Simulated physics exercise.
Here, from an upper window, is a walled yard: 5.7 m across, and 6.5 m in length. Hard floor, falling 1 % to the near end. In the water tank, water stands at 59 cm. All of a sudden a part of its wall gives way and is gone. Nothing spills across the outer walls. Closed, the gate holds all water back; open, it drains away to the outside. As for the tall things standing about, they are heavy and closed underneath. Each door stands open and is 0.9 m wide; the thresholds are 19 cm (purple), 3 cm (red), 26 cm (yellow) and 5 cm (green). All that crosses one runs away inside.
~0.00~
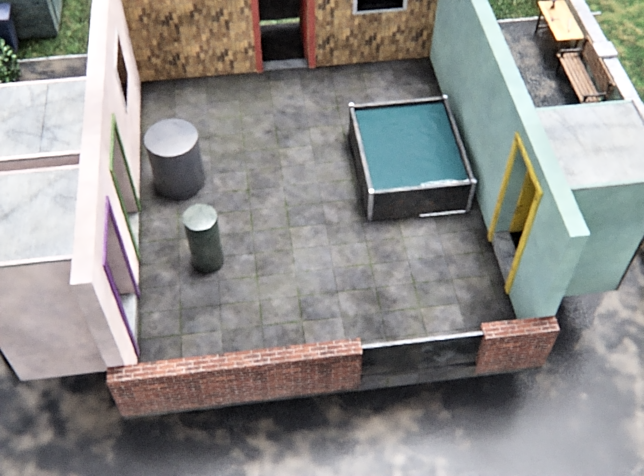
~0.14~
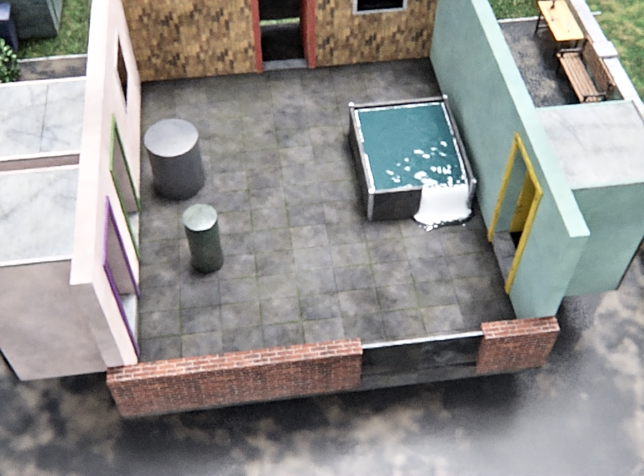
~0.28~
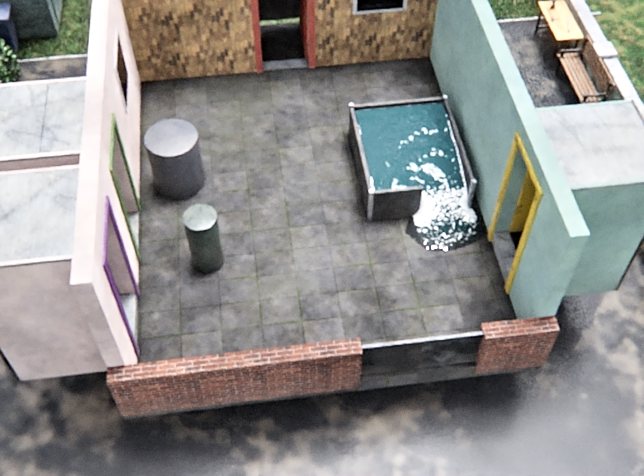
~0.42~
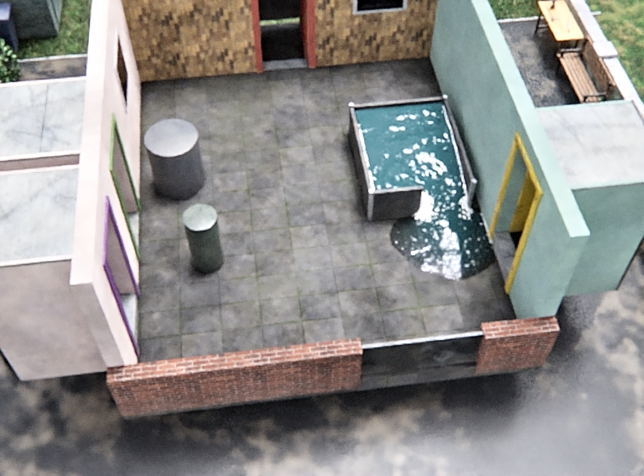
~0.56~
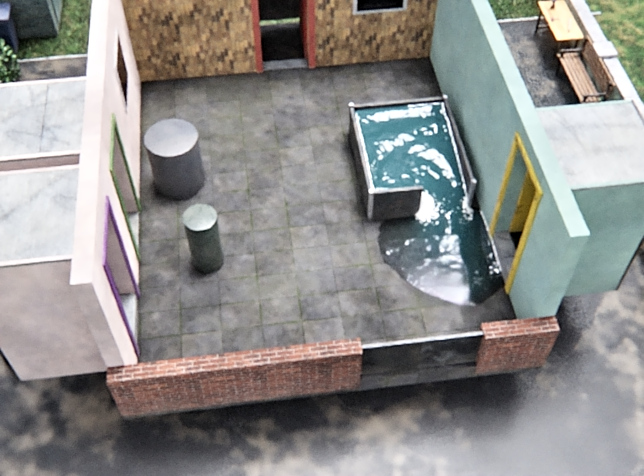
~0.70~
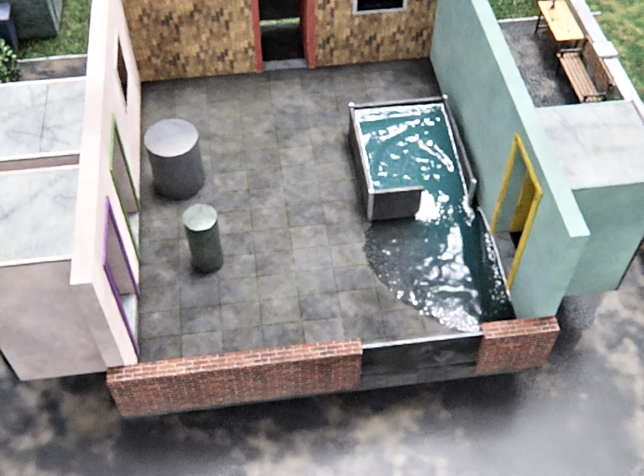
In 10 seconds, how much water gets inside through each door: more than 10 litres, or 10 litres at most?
Purple door: Lags behind the figure, red door: Lags behind the figure, yellow door: Lags behind the figure, green door: Outstrips the figure.
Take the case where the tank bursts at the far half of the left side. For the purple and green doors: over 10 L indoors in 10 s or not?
So purple ends up short of it and green ends up past the limit.
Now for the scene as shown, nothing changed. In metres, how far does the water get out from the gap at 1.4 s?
Around 3.0 metres.
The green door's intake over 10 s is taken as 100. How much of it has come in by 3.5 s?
Roughly 0 percent is in by then.
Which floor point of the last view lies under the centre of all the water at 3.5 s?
The water's centre sits at about (390, 252).
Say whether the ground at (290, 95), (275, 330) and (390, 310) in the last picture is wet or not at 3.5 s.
Point 1: Unreached; point 2: Reached; point 3: Reached.
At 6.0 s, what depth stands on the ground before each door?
Depths in centimetres - purple: 16, red: 0, yellow: 12, green: 6.
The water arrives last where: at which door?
Red.
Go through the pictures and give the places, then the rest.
The first picture shows the water tank at (410, 146) is whole and still, 59 cm deep.
In the second picture, water pours out at (443, 203) and has run 0.4 m, to (424, 225); typically 5 cm deep outside, 59 cm at the water tank's back.
In the third picture, the front is at (425, 243), 0.7 m from the gap at (443, 204); 0.6 m2 of floor is under water; 59 cm left at the back of the water tank.
In the fourth picture, the front is at (449, 274), 1.3 m from the gap at (443, 204); 1.5 m2 of floor is under water; 59 cm left at the back of the water tank.
In the fifth picture, the front is at (479, 297), 1.8 m from the gap at (443, 203); 2.2 m2 of floor is under water; 57 cm left at the back of the water tank.
In the sixth picture, the front is at a hidden place, 2.3 m from the gap at (443, 203); 3.1 m2 of floor is under water; 52 cm left at the back of the water tank.
After 1.4 s water covers 15 % of the floor and is deepest (42 cm) near (522, 345); purple door not reached, red door not reached, yellow door 21 cm at the sill, 0 L in, green door not reached.
After 2.2 s water covers 20 % of the floor and is deepest (38 cm) near (498, 348); purple door not reached, red door not reached, yellow door 18 cm at the sill, 0 L in, green door not reached.
After 3.5 s water covers 40 % of the floor and is deepest (24 cm) near (138, 391); purple door 18 cm at the sill, 0 L in, red door not reached, yellow door 15 cm at the sill, 0 L in, green door not reached.
After 6.0 s water covers 55 % of the floor and is deepest (20 cm) near (151, 389); purple door 16 cm at the sill, 1 L in, red door not reached, yellow door 12 cm at the sill, 0 L in, green door 6 cm at the sill, 2 L in.
After 10.0 s water covers 85 % of the floor and is deepest (12 cm) near (138, 391); purple door 10 cm at the sill, 1 L in, red door 3 cm at the sill, 0 L in, yellow door 7 cm at the sill, 0 L in, green door 9 cm at the sill, 28 L in.
